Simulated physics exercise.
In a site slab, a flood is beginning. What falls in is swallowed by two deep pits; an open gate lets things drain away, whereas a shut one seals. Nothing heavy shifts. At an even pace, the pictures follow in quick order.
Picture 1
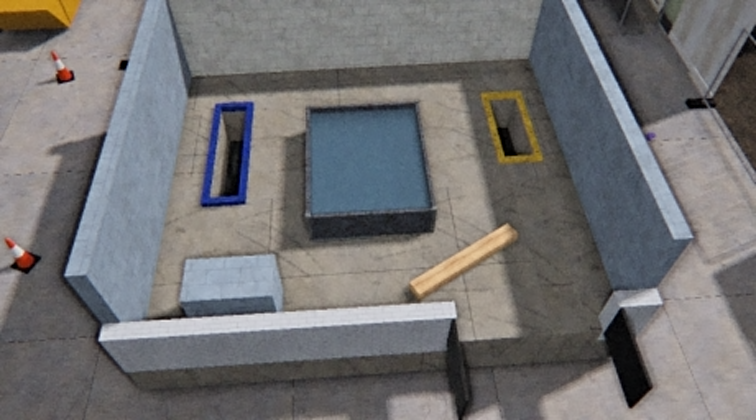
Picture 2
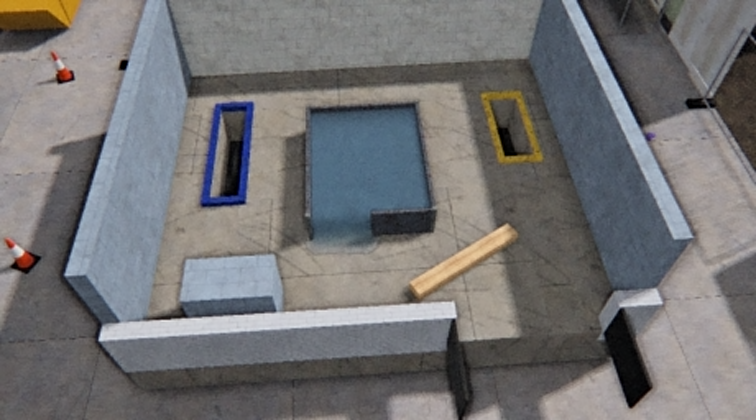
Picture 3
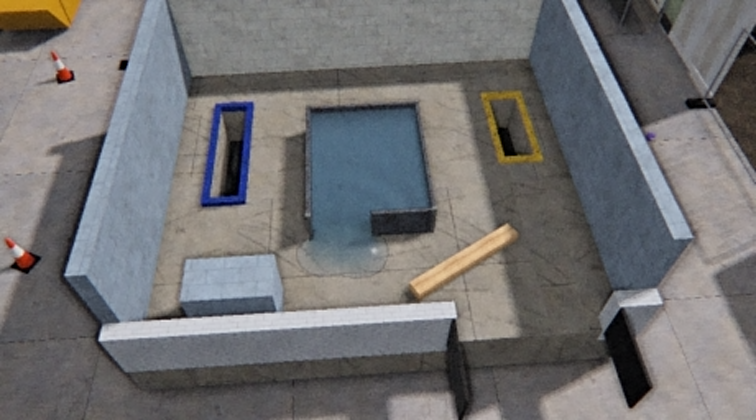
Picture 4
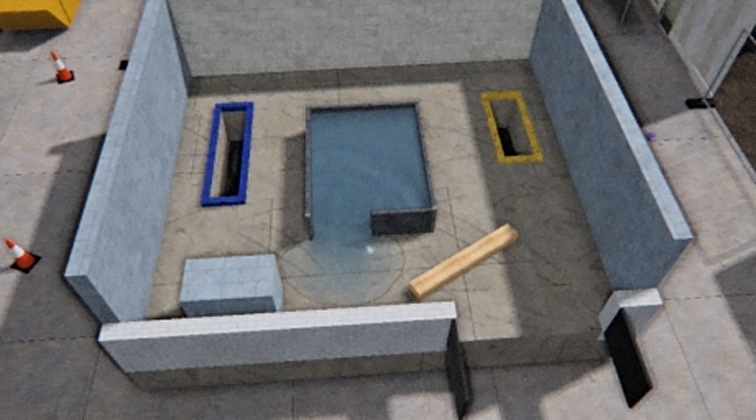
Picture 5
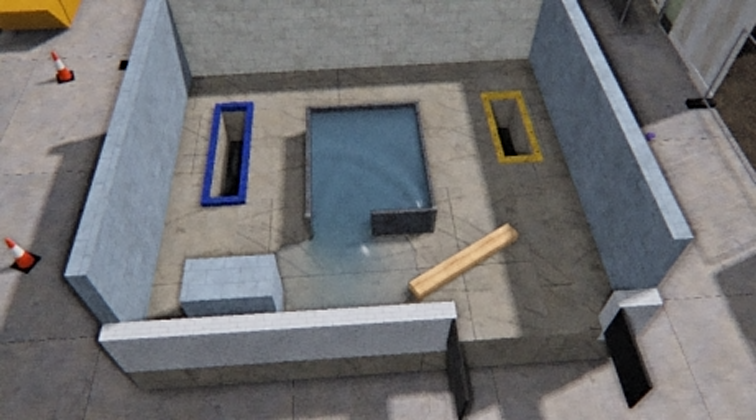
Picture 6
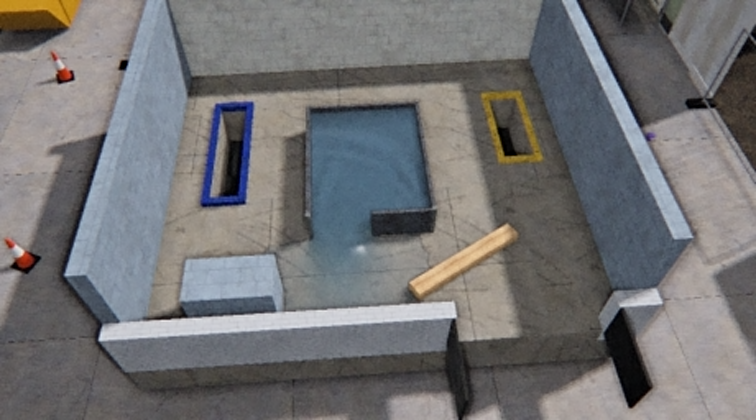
The clip shows a walled concrete yard with a tank of still water between blue-framed and yellow-framed pits; a gap opens in the tank's near wall, and water spreads thinly across the floor between a pale block and a wooden beam.
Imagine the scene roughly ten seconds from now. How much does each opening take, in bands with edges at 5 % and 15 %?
As I see it, the gate is a middling outlet here - five to fifteen per cent, the blue pit is a minor outlet here - below five per cent, the yellow pit is a minor outlet here - below five per cent.
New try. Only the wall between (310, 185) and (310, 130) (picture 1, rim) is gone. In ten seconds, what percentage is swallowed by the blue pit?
Share recorded - blue: 35 %.
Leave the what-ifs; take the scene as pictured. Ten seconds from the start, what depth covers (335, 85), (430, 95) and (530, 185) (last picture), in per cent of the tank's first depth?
In order: About 4, 4 and 10 in a hundred.
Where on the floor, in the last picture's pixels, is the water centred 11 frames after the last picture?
Point: (357, 220).
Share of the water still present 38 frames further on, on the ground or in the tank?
My reading is around 94 percent.
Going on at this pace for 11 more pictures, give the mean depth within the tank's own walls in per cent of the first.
Around 64 percent.
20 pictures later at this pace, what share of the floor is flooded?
I'd put it at roughly 40 per cent.
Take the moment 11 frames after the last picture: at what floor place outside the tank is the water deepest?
Look near (332, 334).
A moment on, water covers 10 % of the floor; the gate 0 %, the blue pit 0 %, the yellow pit 0 %.
Next, water covers 20 % of the floor; the gate 0 %, the blue pit 0 %, the yellow pit 0 %.
Then, water covers 40 % of the floor; the gate 2 %, the blue pit 0 %, the yellow pit 0 %.
Later, water covers 60 % of the floor; the gate 5 %, the blue pit 0 %, the yellow pit 0 %.
In the end, water covers 90 % of the floor; the gate 11 %, the blue pit 0 %, the yellow pit 1 %.
